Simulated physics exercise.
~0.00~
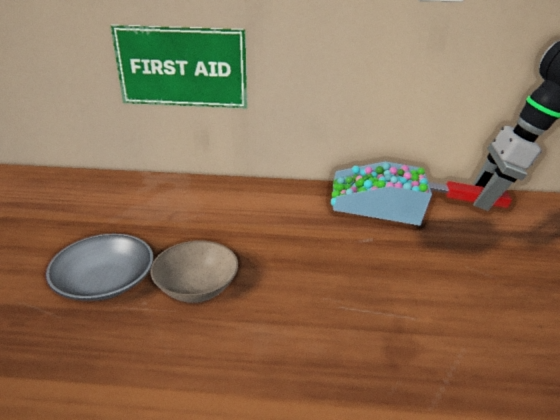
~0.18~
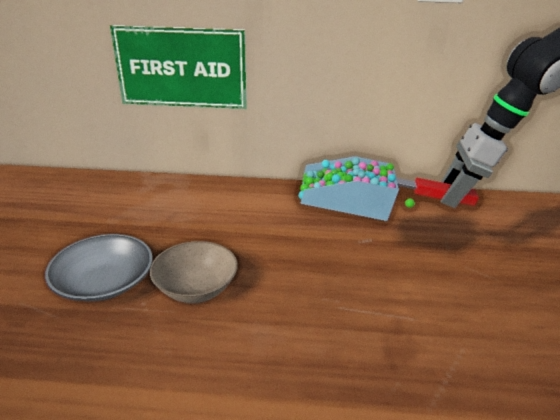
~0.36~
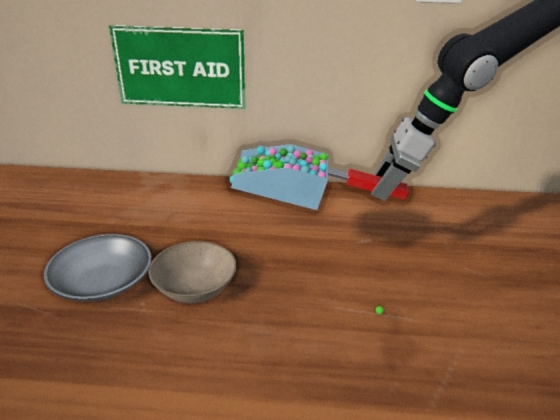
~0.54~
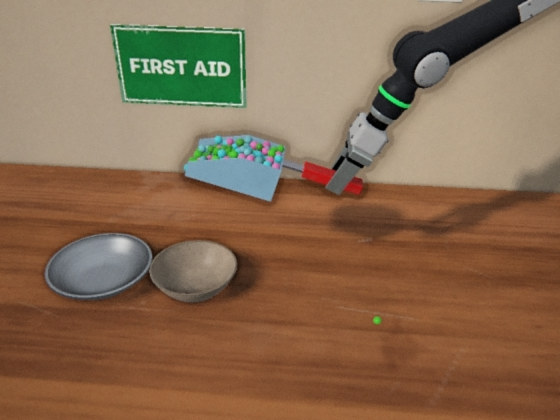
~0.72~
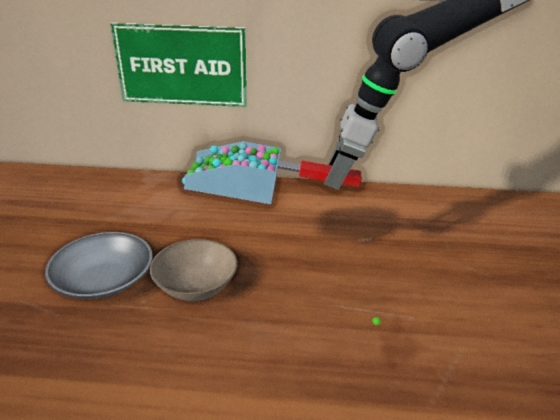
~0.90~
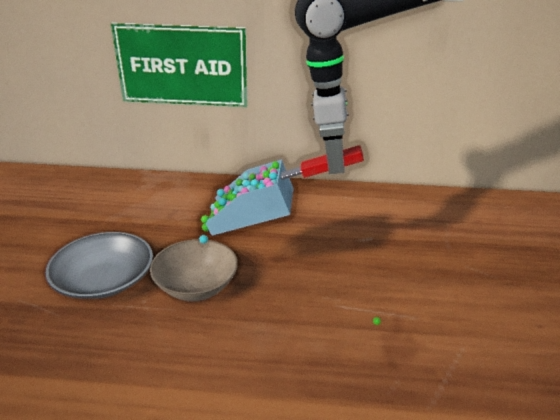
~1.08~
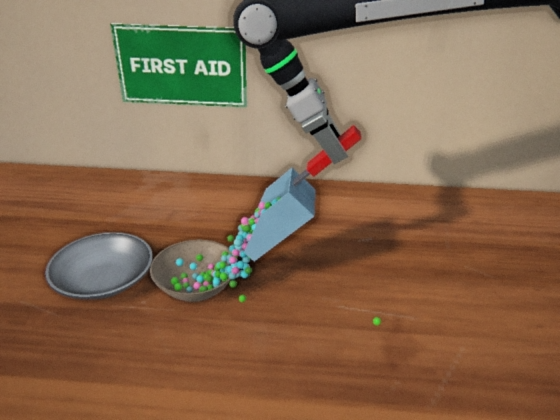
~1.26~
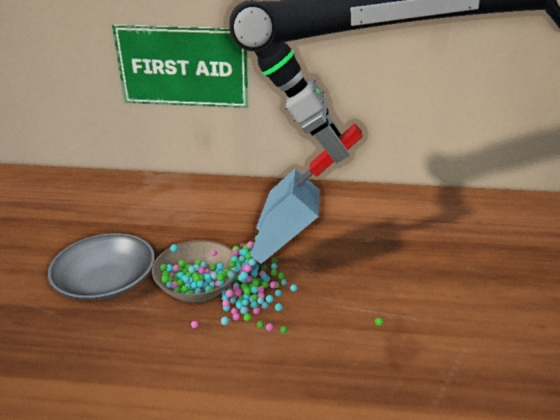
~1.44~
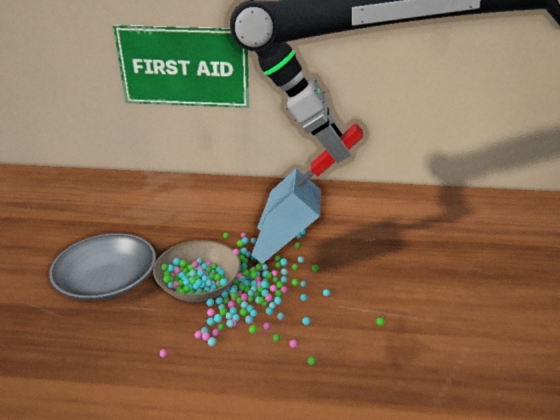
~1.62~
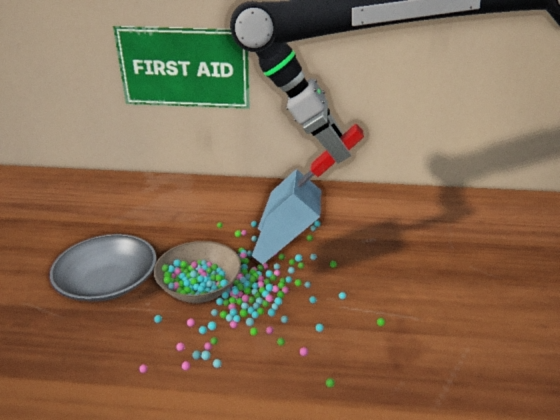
A wooden table stands against a beige wall with a green first aid sign, seen from slightly above. A grey metal bowl and a brownish bowl sit side by side at left, while a black and grey robot arm at right grips the red handle of a pale blue scoop heaped with small green, blue and pink balls. The arm carries the scoop left, and one green ball drops onto the table. It then tips the scoop, pouring balls into and beside the brownish bowl. The arm holds still as many scatter across the wood, leaving that bowl partly filled and the grey one empty.
